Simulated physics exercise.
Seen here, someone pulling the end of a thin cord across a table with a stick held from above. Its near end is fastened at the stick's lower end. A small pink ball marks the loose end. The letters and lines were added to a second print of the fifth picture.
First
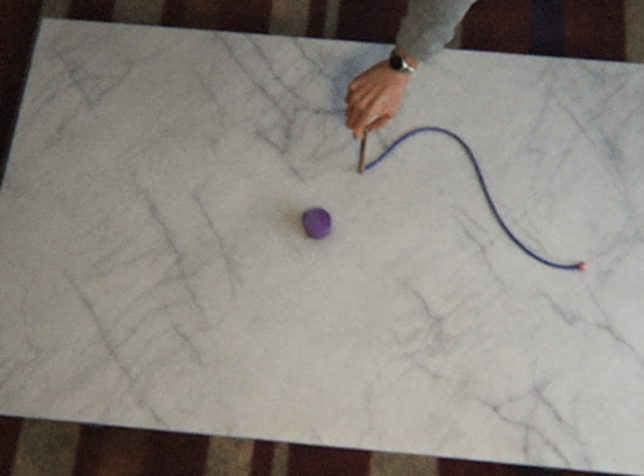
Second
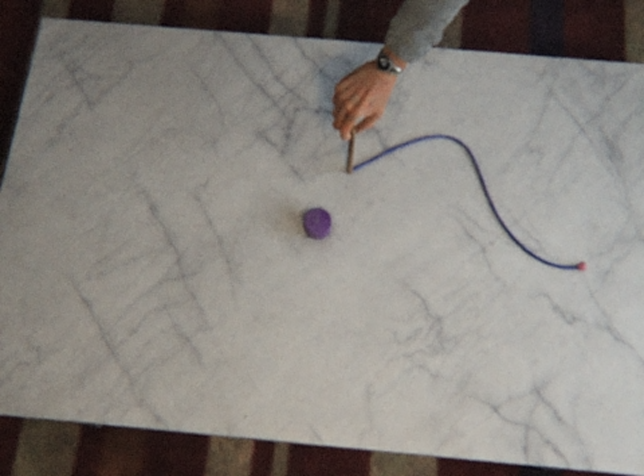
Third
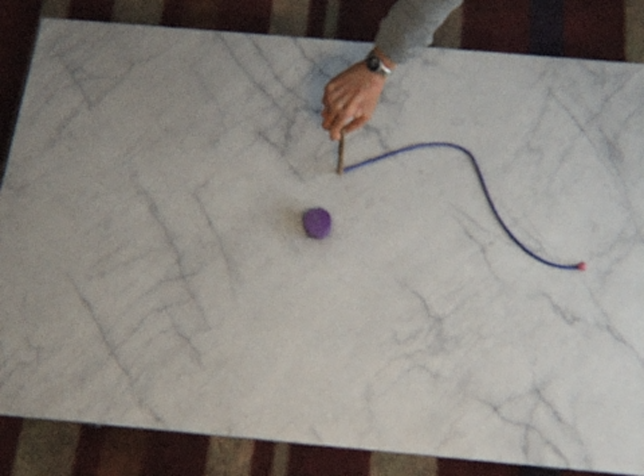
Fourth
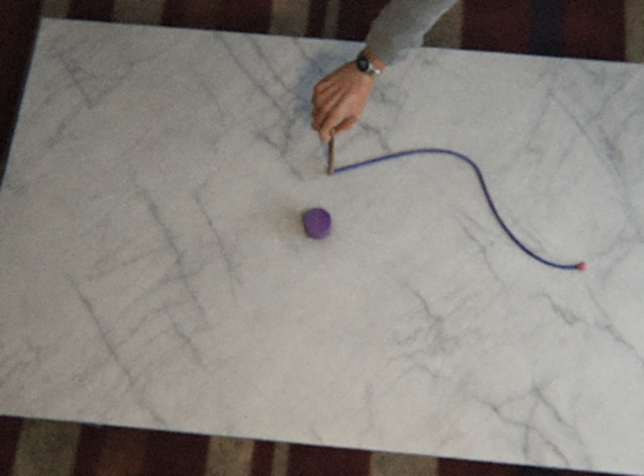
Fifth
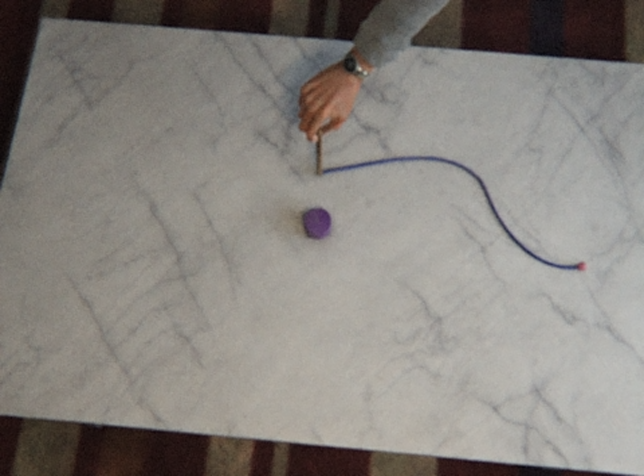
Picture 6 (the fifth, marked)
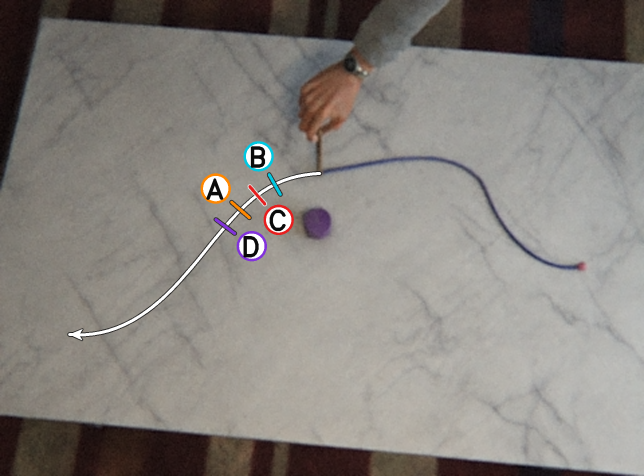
The clip opens with a hand holding a short stick upright on a marbled tabletop, a dark cord curving away from its tip beside a small purple tin. The hand moves steadily left, drawing the cord's near part into a flatter curve, while the far end and the tin stay still.
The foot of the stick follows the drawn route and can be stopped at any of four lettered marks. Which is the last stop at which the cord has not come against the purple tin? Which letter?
Up to mark D.
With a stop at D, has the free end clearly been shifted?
By then, yes.
On the marked copy, A at (241, 210); B at (275, 184); C at (257, 195); D at (225, 227); the route from (320, 173) via (201, 256) to (69, 334).
With D. Early on, foot of the stick (282, 182), middle of the cord (438, 196), free end (578, 267).
Further on, foot of the stick (249, 203), middle of the cord (407, 203), free end (555, 259).
At the end, foot of the stick (225, 227), middle of the cord (384, 209), free end (535, 248); nothing has been touched.
As for the rest, A is safe but short; B is safe but short; C is safe but short.
